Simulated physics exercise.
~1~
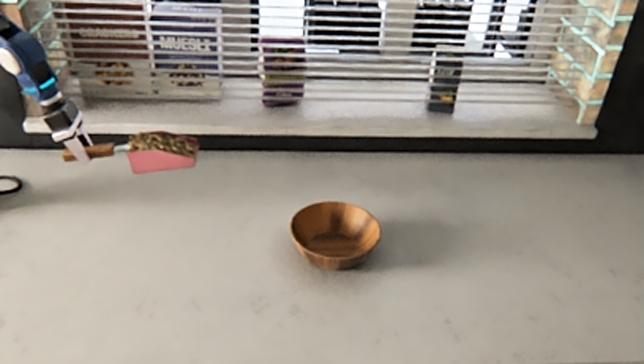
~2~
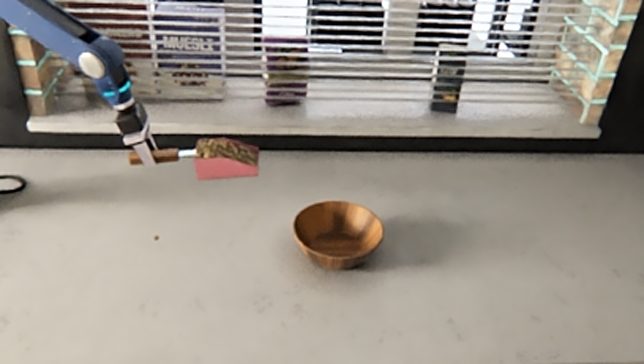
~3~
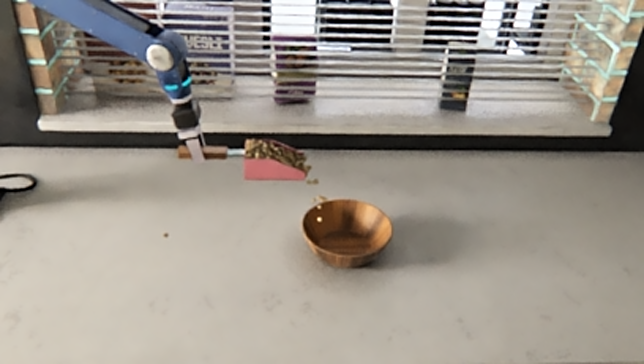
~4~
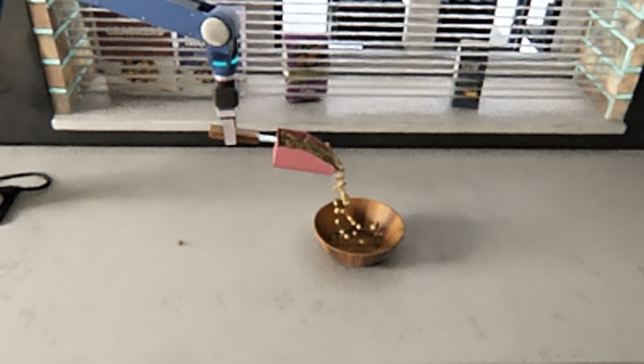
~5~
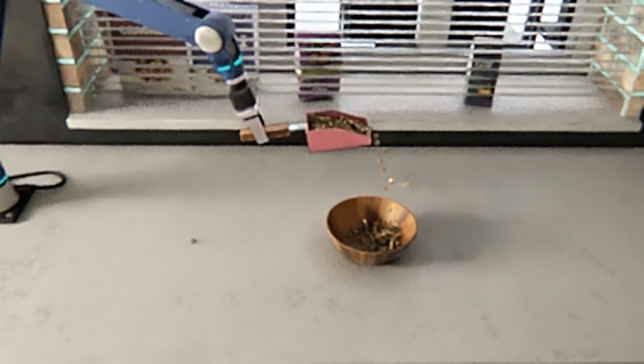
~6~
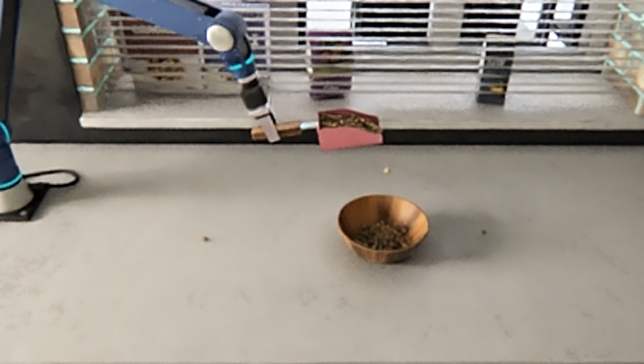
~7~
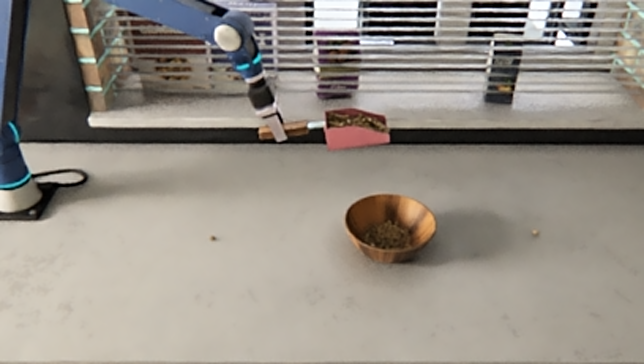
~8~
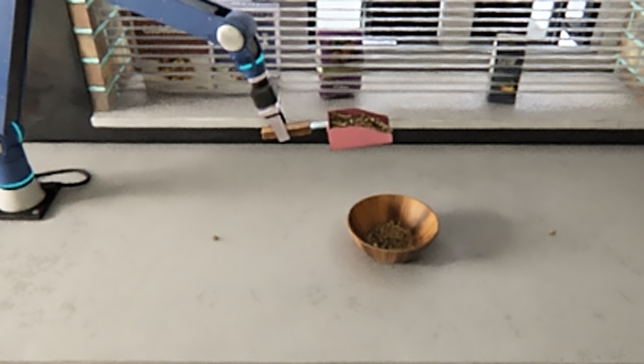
The clip opens with a blue robot arm holding a pink scoop heaped with small brownish beads at the left, above a gray table where a wooden bowl sits. The arm carries the scoop to the right toward the bowl, and a few beads begin to slip off its front edge. The scoop then tips forward, and a stream of beads falls into the bowl. It tilts back as it rises slightly, and the stream thins to a few last falling pieces. At the end, the arm holds the scoop still, with many beads left in it and a small pile in the bowl.
